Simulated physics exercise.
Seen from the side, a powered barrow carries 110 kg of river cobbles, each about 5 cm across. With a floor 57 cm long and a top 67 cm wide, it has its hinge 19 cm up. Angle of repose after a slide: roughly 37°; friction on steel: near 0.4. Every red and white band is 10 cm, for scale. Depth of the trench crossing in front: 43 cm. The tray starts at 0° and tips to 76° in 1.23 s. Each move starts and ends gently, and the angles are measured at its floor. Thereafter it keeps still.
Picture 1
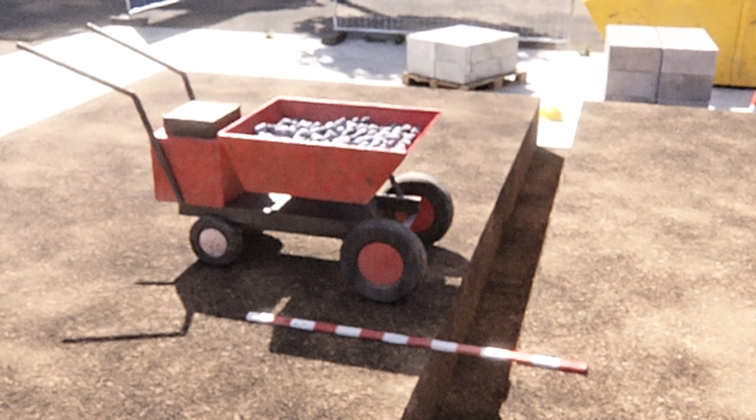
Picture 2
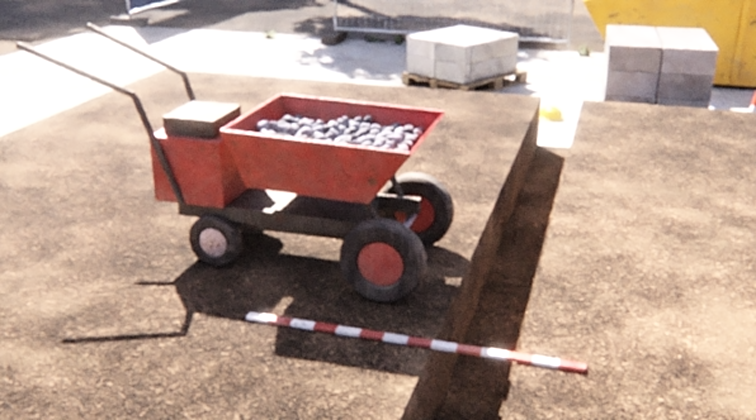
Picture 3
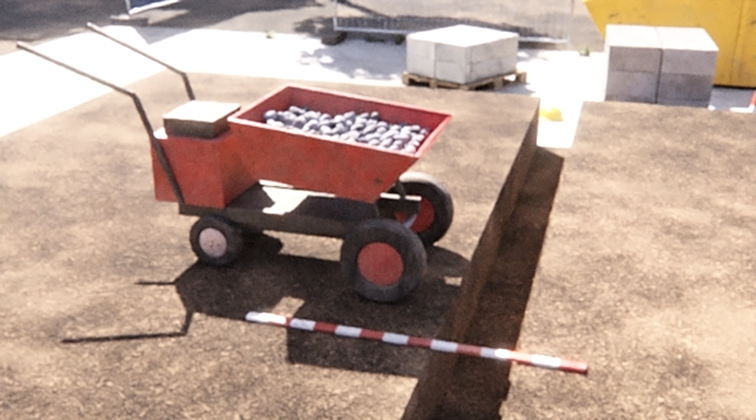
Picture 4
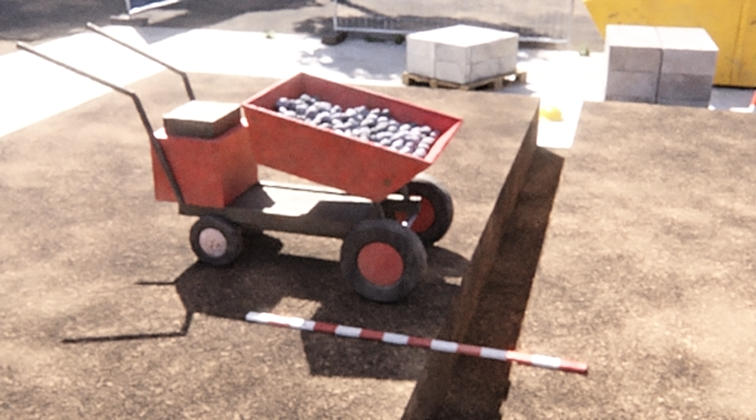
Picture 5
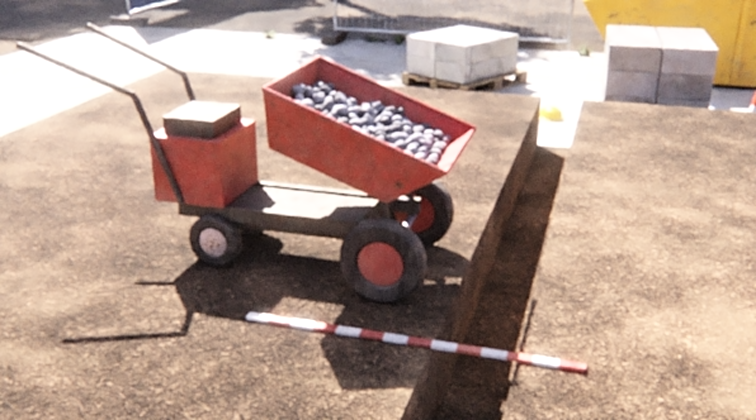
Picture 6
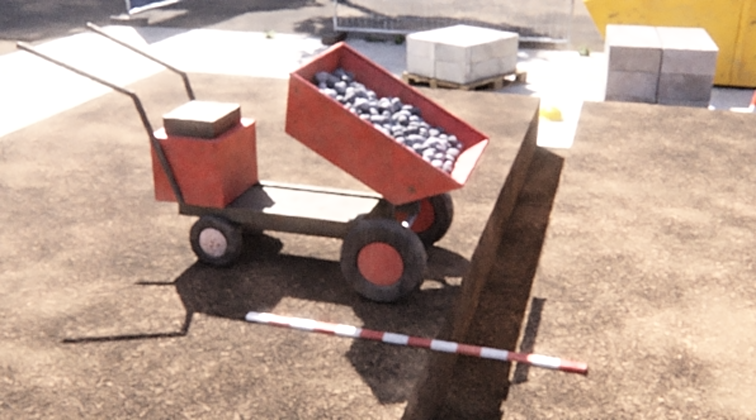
The red tray of grey stones on a small wheeled barrow tilted slowly at first, then more steeply, its left end rising and its right lip lowering beside a trench, while the wheels stayed put.
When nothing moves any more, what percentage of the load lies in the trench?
30 %.
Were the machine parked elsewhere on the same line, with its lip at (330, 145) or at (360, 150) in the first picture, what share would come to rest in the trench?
Roughly 100 in a hundred from the first, 80 in a hundred from the second.
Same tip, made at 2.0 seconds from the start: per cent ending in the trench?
With that change, it comes to around 35 per cent.
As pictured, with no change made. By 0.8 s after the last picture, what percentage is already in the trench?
Roughly 5 percent of the load.
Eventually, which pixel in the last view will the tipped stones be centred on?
Their middle lands near (572, 290).
Then, 0.4 s after the last picture the floor is at 64°, 100 % in the tray; the foremost stones are at (503, 216).
Then, 0.8 s after the last picture the floor is at 76°, 48 % in the tray, 6 % in the trench, 45 % past the trench; the foremost stones are at (635, 303).
Then, 1.2 s after the last picture the floor is at 76°, 13 % in the tray, 16 % in the trench, 70 % past the trench; the foremost stones are past the picture's edge.
Then, 3.1 s after the last picture the floor is at 76°, 0 % in the tray, 30 % in the trench, 70 % past the trench; the foremost stones are past the picture's edge.
